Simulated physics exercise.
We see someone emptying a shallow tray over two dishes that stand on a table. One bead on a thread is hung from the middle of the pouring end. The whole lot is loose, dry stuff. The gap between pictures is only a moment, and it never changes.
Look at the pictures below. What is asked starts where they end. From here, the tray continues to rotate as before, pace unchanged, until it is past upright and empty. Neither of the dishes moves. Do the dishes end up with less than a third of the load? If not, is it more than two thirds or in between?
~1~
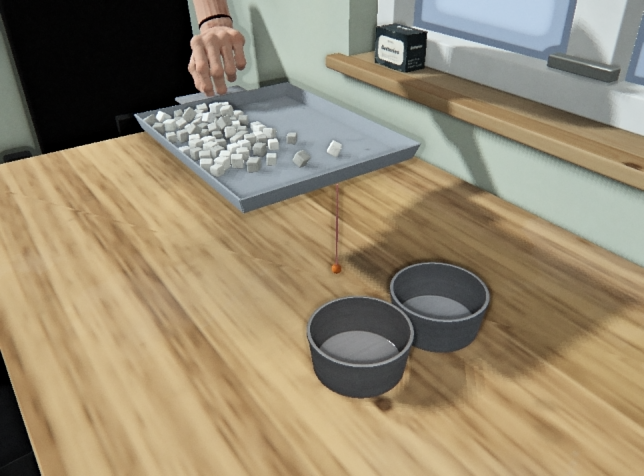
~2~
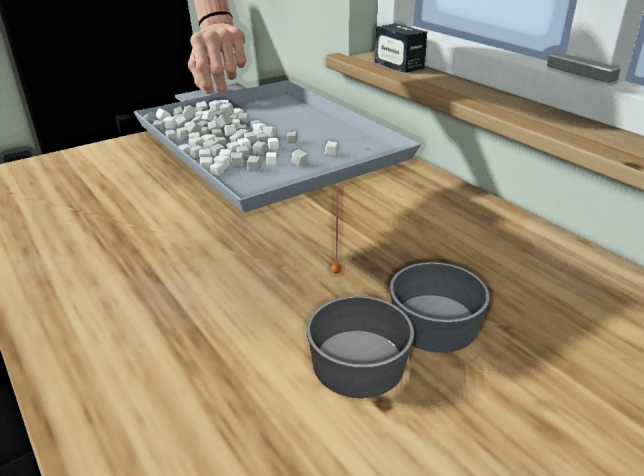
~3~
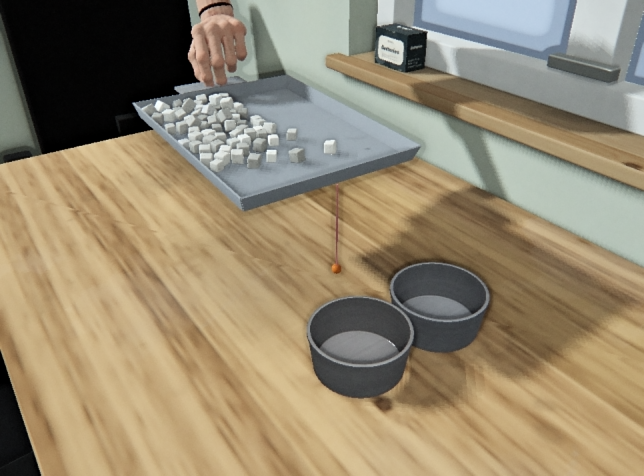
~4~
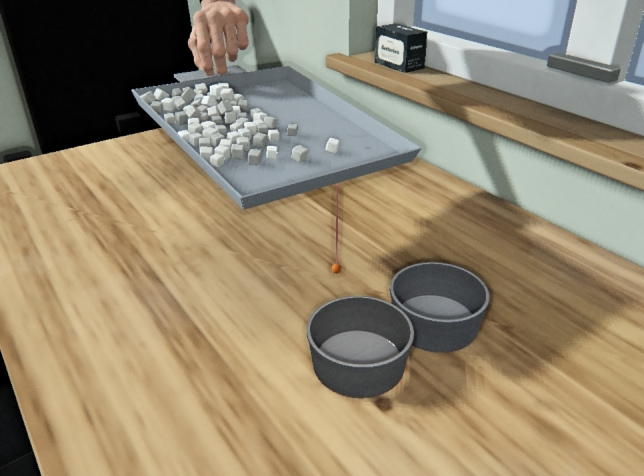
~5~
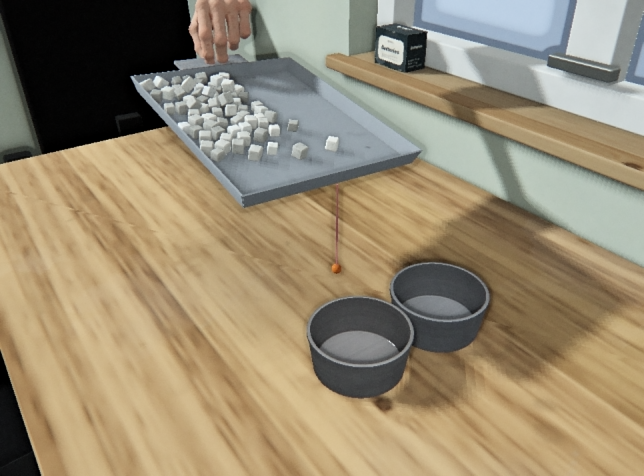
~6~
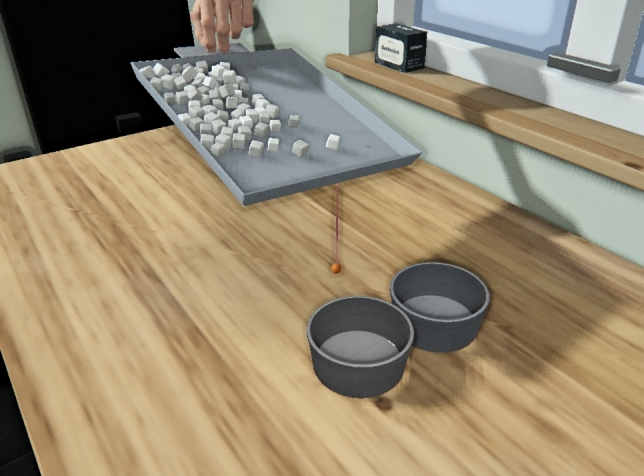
No, in between.
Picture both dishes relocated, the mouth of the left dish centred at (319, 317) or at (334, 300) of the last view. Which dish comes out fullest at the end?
First spot: The dish on the right-hand side; second spot: The dish on the right-hand side.
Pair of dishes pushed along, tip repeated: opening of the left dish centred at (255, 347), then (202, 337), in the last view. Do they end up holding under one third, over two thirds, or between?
For the first try it's under a third, and for the second it's below one third.
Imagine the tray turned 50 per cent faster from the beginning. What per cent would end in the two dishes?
About 50 %.
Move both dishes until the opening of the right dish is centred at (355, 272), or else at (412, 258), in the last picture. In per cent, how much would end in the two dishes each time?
In order: 20 percent and 70 percent.
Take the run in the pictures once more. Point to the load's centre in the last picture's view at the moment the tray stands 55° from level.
Roughly at (363, 156).
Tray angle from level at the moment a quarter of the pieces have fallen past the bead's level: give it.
65 degrees.
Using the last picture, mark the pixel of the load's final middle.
Last view, centre at rest - approx. (423, 309).
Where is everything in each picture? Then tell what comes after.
In the first picture, corners of the pouring end (242, 196) and (413, 143), level; middle of the load (214, 129), sugar cubes; left dish (393, 373); right dish (472, 329); bead on its thread (337, 269).
In the second picture, corners of the pouring end (243, 195) and (413, 143), level; middle of the load (214, 127).
In the third picture, corners of the pouring end (243, 194) and (414, 145), tipped barely, lowest at the right corner; middle of the load (214, 122).
In the fourth picture, corners of the pouring end (244, 193) and (414, 147), tipped a little, lowest at the right corner; middle of the load (214, 113).
In the fifth picture, corners of the pouring end (245, 191) and (415, 149), tipped a little, lowest at the right corner; middle of the load (214, 105).
In the sixth picture, corners of the pouring end (246, 190) and (415, 151), tipped a little, lowest at the right corner; middle of the load (215, 96); left dish (393, 373); right dish (472, 329).
Just after the last frame, tray tipped steeply; the larger part on the tray; roughly a quarter in the air.
A moment on, tray tipped right over; roughly half on the tray; about a tenth in the left dish; roughly a quarter in the right dish; about a tenth outside both; about a tenth in the air.
Further on, tray tipped past a quarter turn; roughly a quarter in the left dish; roughly a quarter in the right dish; roughly half outside both.
When it is over, tray tipped past a quarter turn; roughly a quarter in the left dish; roughly a quarter in the right dish; roughly half outside both.
